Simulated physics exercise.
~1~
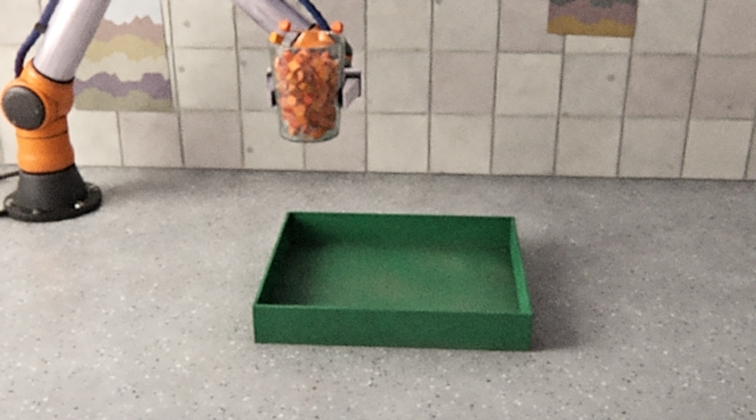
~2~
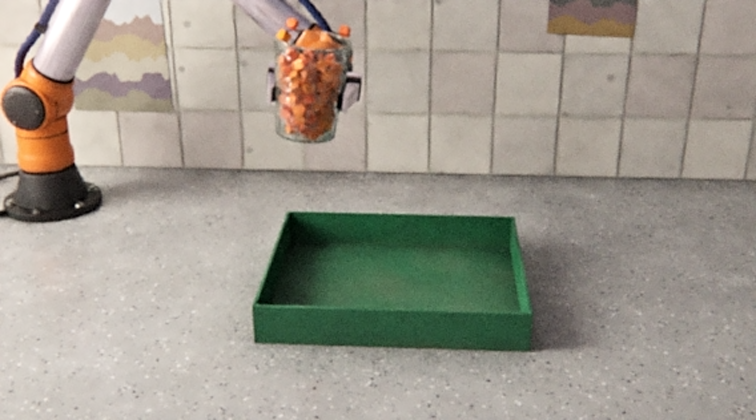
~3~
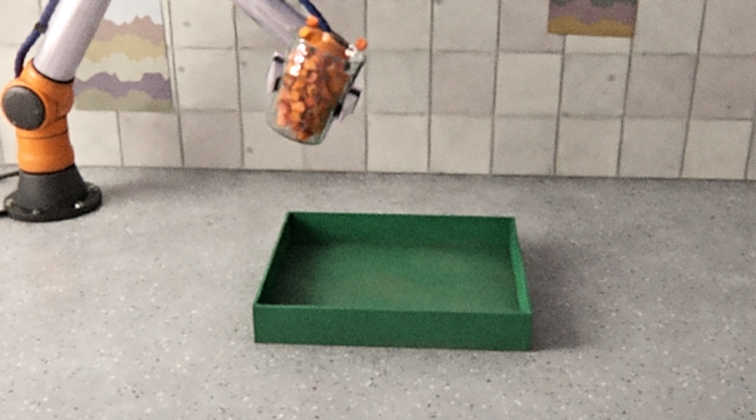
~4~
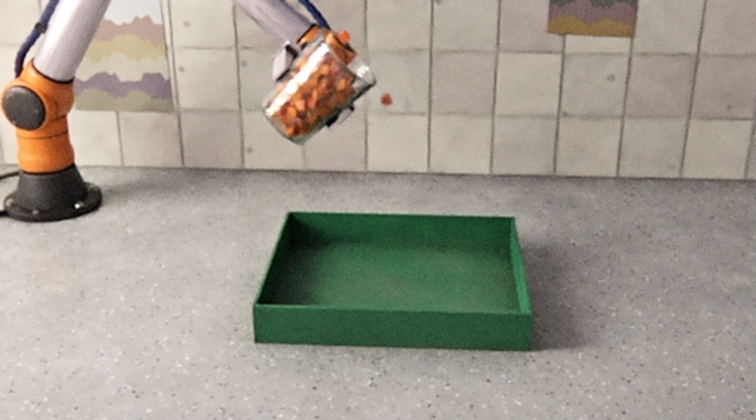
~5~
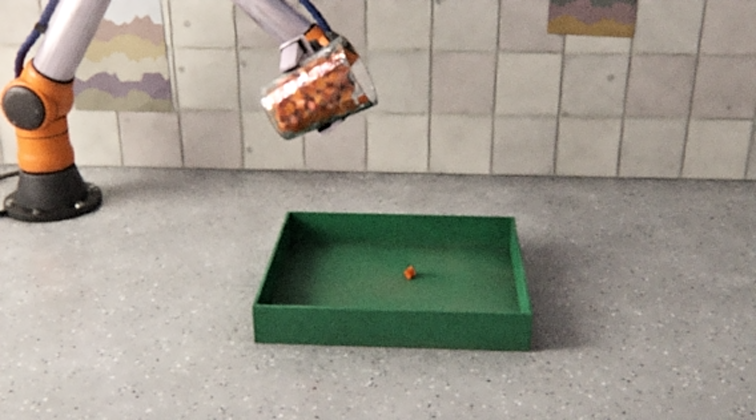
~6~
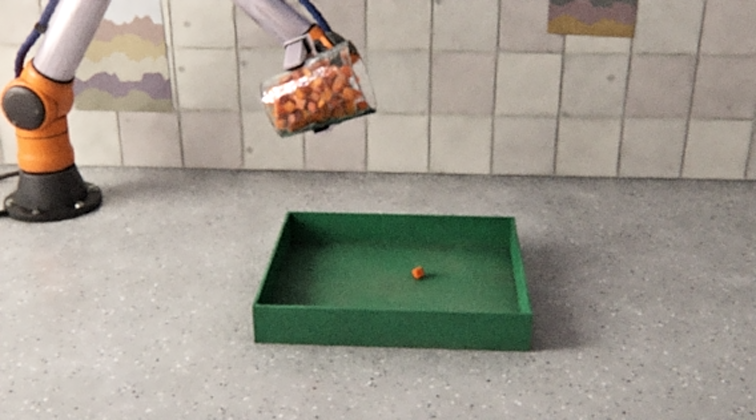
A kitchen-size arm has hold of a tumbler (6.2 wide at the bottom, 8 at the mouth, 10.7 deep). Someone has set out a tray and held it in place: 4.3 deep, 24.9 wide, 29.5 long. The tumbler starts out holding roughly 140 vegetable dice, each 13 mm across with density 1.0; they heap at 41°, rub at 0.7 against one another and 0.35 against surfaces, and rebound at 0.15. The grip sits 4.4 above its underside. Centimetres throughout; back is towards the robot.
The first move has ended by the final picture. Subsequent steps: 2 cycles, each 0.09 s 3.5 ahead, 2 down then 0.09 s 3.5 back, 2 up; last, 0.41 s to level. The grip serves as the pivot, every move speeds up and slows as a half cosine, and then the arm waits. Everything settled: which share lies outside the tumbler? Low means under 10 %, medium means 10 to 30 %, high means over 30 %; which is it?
It is medium.
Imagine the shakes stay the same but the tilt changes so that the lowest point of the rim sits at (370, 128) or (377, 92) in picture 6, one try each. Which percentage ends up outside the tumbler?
Estimates in order: 55 % and 5 %.
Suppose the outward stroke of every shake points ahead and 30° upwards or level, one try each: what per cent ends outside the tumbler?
Roughly 65 per cent, then 45 per cent.
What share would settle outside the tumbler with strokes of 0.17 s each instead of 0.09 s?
It would come to around 0 %.
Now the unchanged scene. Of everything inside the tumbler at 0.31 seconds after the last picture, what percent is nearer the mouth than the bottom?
Roughly 55 %.
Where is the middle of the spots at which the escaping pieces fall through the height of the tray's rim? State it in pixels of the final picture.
Centre: About (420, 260).
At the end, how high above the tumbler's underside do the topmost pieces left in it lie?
I'd say close to 9.5 cm.
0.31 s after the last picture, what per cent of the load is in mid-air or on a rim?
Roughly 8 per cent.
Then, 0.31 s on, tilted 68° forward, highest piece 26 above the table; 122 in the tumbler, 2 in the tray, 11 in flight or on a rim.
Then, 0.62 s on, tilted 21° forward, highest piece 30 above the table; 111 in the tumbler, 23 in the tray, 1 in flight or on a rim.
Then, 0.97 s on, level, highest piece 30 above the table; 111 in the tumbler, 24 in the tray.
Then, 2.02 s on, level, highest piece 29 above the table; 111 in the tumbler, 24 in the tray.
In the end, 111 in the tumbler, 24 in the tray. That is 18 % outside the tumbler.
